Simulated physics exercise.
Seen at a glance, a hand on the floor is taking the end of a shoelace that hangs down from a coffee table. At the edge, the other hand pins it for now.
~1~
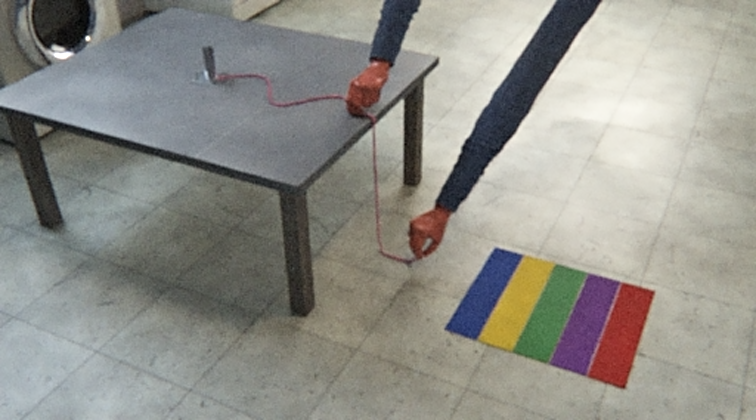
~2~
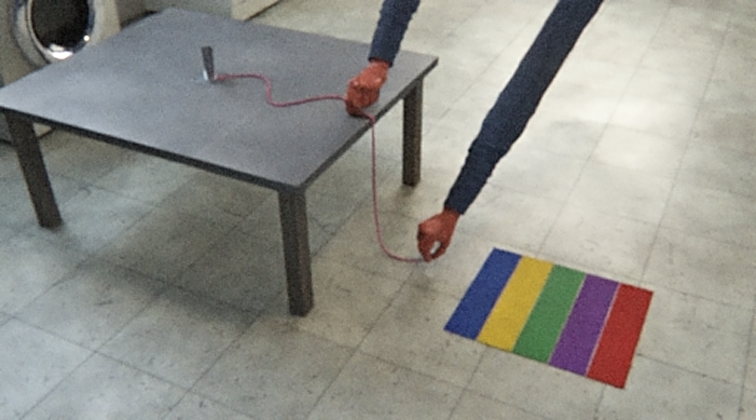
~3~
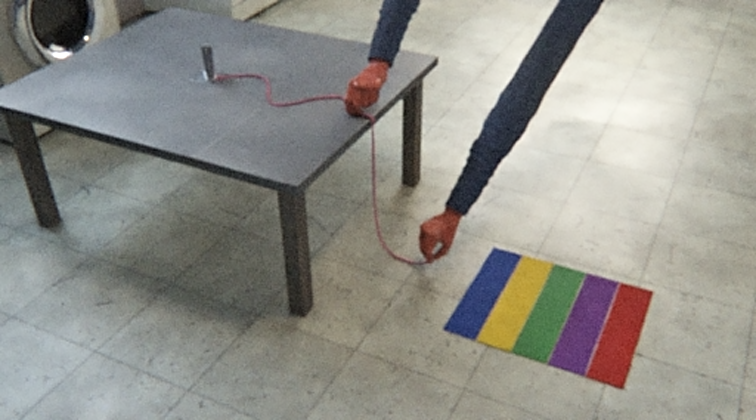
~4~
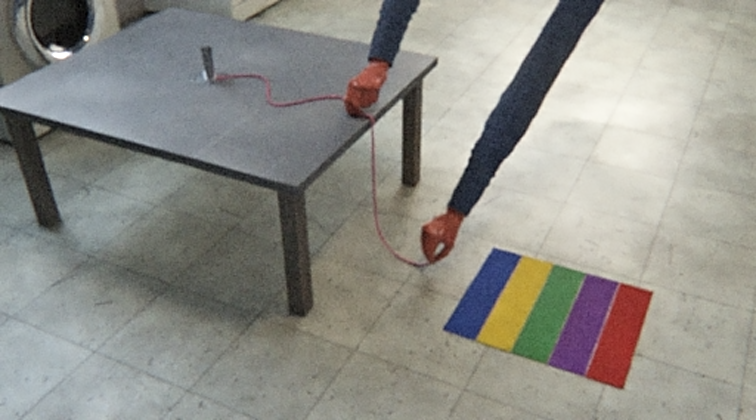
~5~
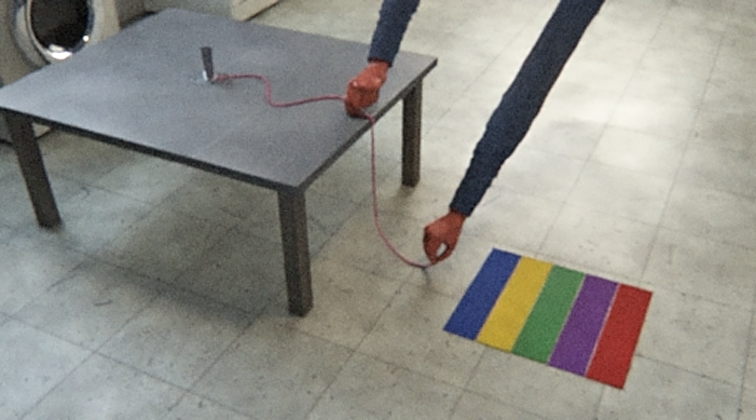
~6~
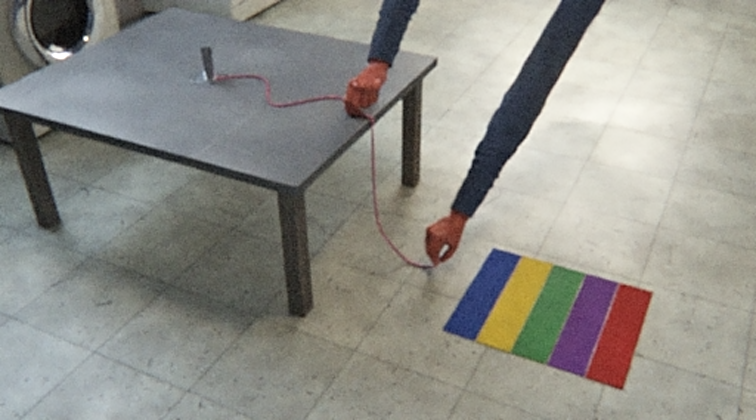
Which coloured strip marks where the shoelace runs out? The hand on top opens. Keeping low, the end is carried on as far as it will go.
Purple.
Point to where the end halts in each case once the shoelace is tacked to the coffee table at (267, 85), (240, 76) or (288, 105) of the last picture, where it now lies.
They end up at (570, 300), (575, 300) and (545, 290).
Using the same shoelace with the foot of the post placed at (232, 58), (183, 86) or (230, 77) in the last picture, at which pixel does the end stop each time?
Going by the last picture, roughly (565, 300), (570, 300) and (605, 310).
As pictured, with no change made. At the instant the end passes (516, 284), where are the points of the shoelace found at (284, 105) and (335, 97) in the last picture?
In order: (322, 102) and (366, 115).
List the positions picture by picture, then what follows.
End (422, 255); blue (470, 318); yellow (504, 329); green (539, 340); purple (575, 351); red (613, 363), in the first frame.
End (431, 259); shoelace through (250, 76) (270, 100) (331, 97) (373, 124) (374, 186) (381, 243), in the second frame.
End (433, 259), in the third frame.
End (435, 260); shoelace through (250, 76) (269, 100) (331, 97) (372, 124) (374, 186) (386, 244), in the fourth frame.
End (437, 261), in the fifth frame.
End (439, 262); shoelace through (249, 76) (269, 100) (331, 97) (372, 124) (374, 187) (391, 244), in the sixth frame.
Soon after, end near (516, 284); over yellow.
After that, end near (560, 297); over green.
At the stop, end near (585, 305); over purple. The purple one.
